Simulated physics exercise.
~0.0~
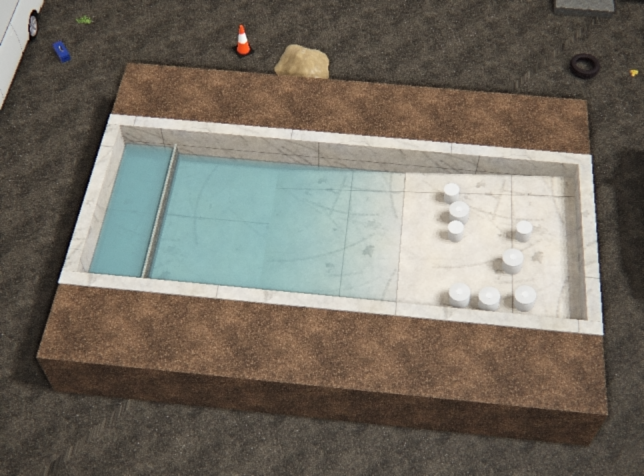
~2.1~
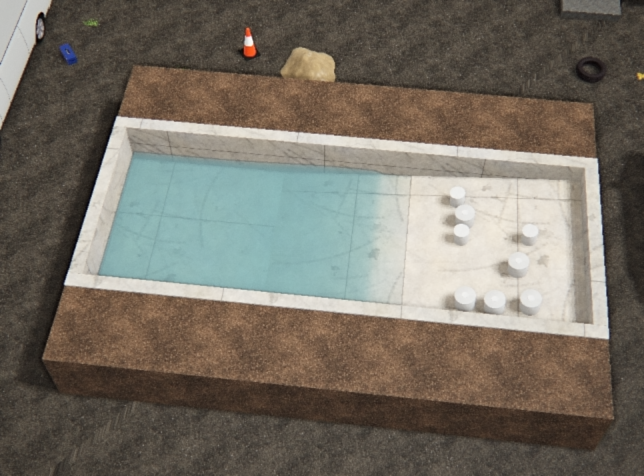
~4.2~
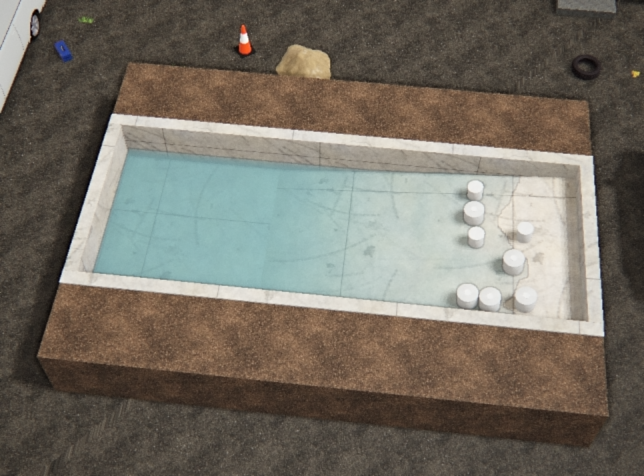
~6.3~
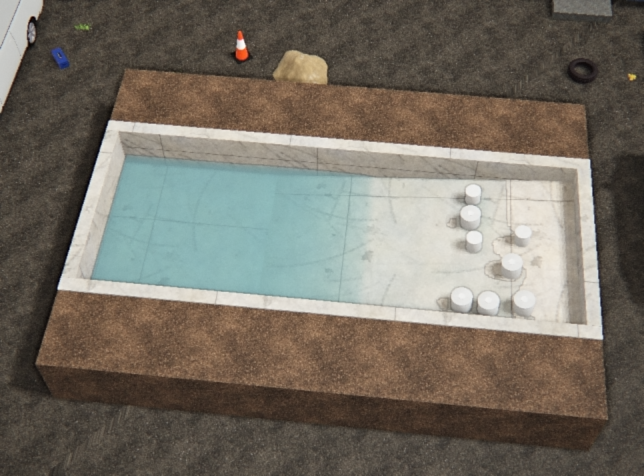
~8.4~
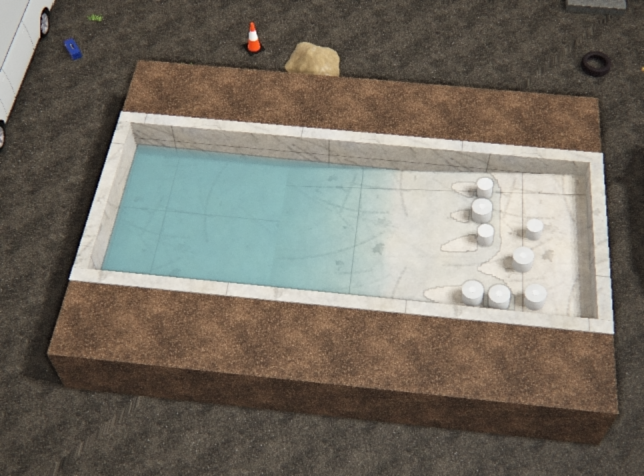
We see a pale, sunken basin with water penned behind a board at the left and white tubs and pails standing on its dry right end. The board goes, water washes right among them, nudging several slightly rightward, then draws back, leaving all upright on the slope.
